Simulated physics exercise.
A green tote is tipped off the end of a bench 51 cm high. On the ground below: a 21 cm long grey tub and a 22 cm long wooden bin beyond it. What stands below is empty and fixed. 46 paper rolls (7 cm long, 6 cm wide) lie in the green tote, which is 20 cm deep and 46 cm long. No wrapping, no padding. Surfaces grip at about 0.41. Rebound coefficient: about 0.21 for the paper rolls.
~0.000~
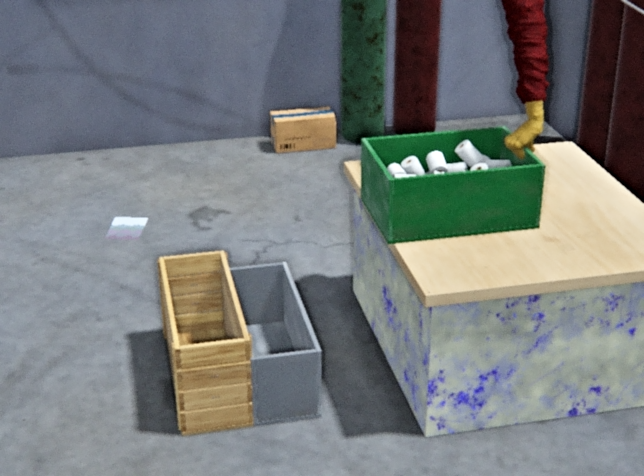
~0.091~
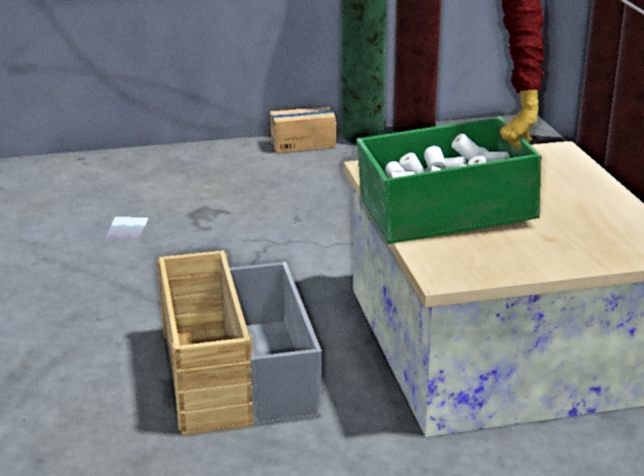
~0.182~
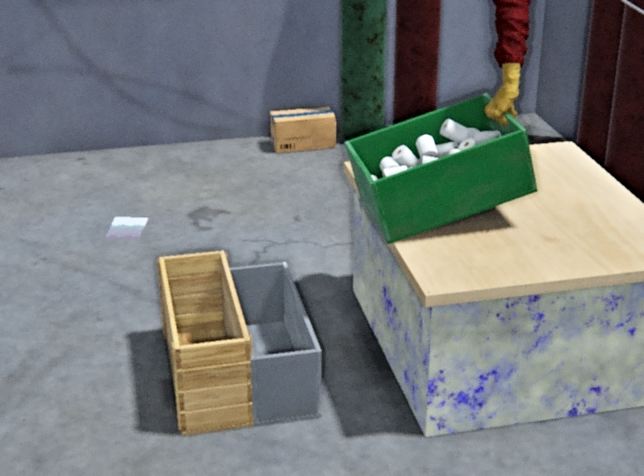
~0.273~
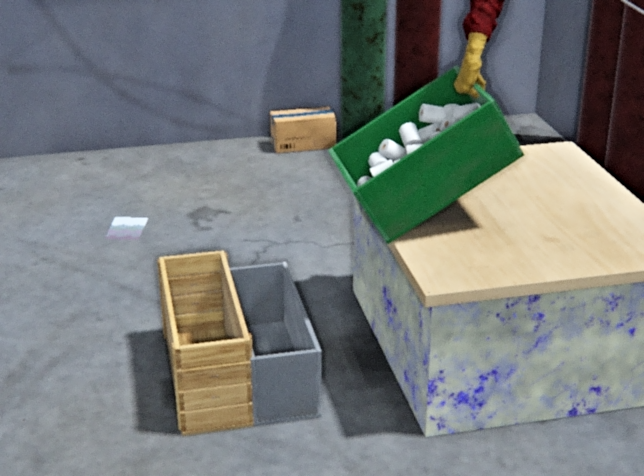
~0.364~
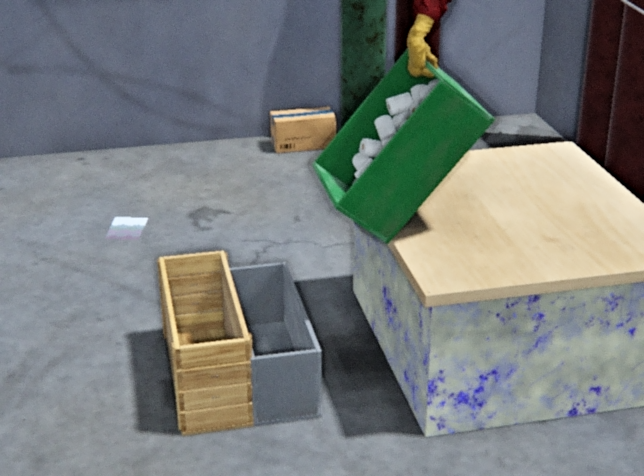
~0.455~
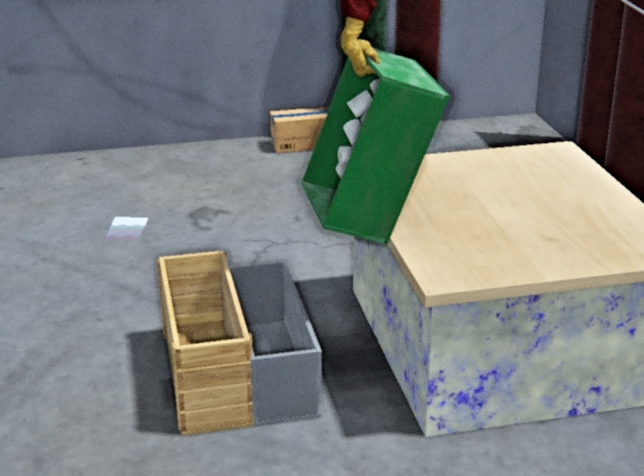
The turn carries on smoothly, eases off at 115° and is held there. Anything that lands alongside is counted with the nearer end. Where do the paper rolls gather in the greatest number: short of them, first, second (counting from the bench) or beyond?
It is the grey tub, the first one.
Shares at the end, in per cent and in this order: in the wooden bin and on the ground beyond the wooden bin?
About 35 and 0 per cent.
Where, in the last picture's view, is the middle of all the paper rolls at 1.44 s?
Near (256, 360).
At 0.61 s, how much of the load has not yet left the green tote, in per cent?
About 100 per cent.
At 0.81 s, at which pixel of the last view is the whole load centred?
Around (266, 257).
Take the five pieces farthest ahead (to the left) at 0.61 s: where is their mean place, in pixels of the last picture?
Around (304, 161).
After 0.61 s, tilt 99°; 46 still in the green tote.
After 0.81 s, tilt 115°; 13 still in the green tote, 4 in the grey tub, 3 in the wooden bin and 26 in the air.
After 1.09 s, tilt 115°; 3 still in the green tote, 22 in the grey tub, 17 in the wooden bin and 4 in the air.
When it is over (at 1.44 s), 29 in the grey tub and 17 in the wooden bin.
